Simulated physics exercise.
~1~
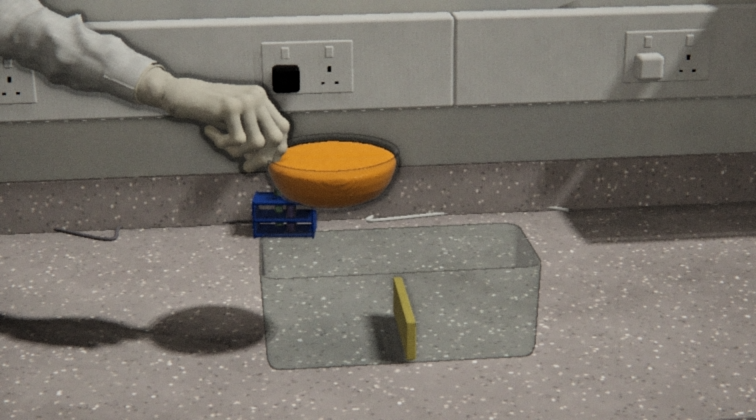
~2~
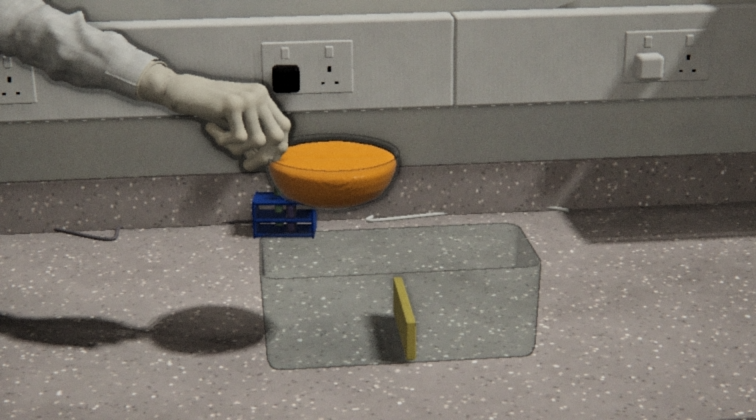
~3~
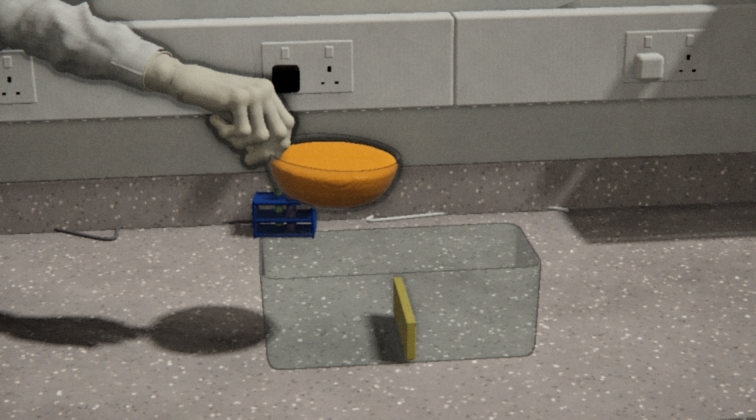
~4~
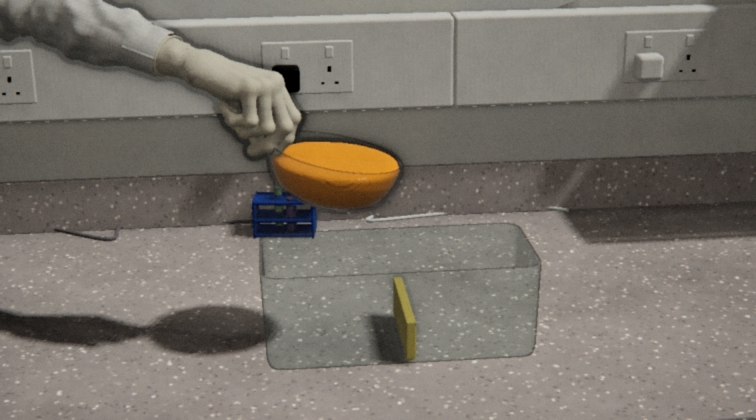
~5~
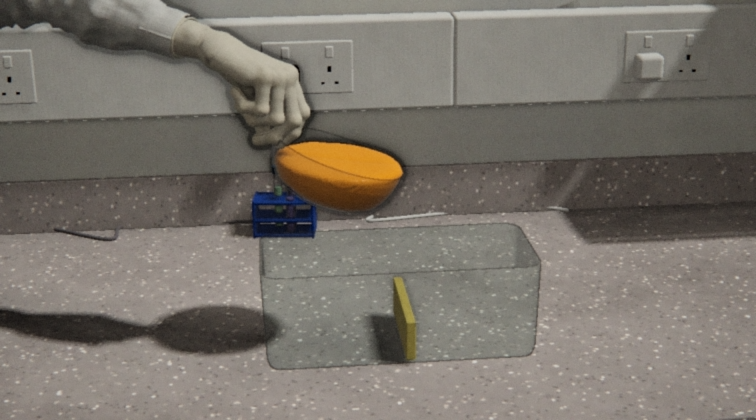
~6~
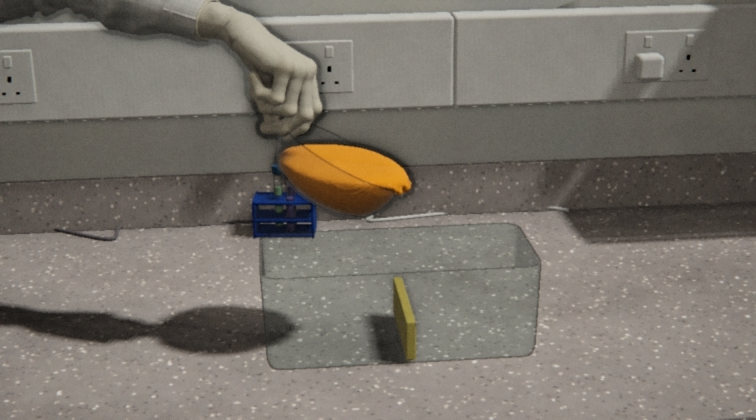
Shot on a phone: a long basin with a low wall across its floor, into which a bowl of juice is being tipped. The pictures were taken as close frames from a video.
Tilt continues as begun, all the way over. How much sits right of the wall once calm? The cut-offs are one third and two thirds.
The portion right of the wall will surpass two thirds.
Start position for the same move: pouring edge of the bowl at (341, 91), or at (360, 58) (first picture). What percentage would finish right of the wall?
About 40 per cent, then about 70 per cent.
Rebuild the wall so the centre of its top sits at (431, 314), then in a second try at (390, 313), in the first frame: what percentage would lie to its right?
Roughly 45 % and 80 %.
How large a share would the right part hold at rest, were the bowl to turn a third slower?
It comes to near 85 per cent.
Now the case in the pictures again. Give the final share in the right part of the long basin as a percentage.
Close to 80 per cent.
A moment on, the bowl is tipped on its side and 13 per cent is still to pour, 1 is left of the wall and 59 right of it.
Next, the bowl is tipped on its side and 1 per cent is still to pour, 15 is left of the wall and 79 right of it.
Then the bowl is tipped on its side and 0 per cent is still to pour, 20 is left of the wall and 79 right of it.
Later the bowl is tipped on its side and 0 per cent is still to pour, 20 is left of the wall and 79 right of it.
Finally, 20 per cent lies left of the wall, 79 right of it and 1 outside.
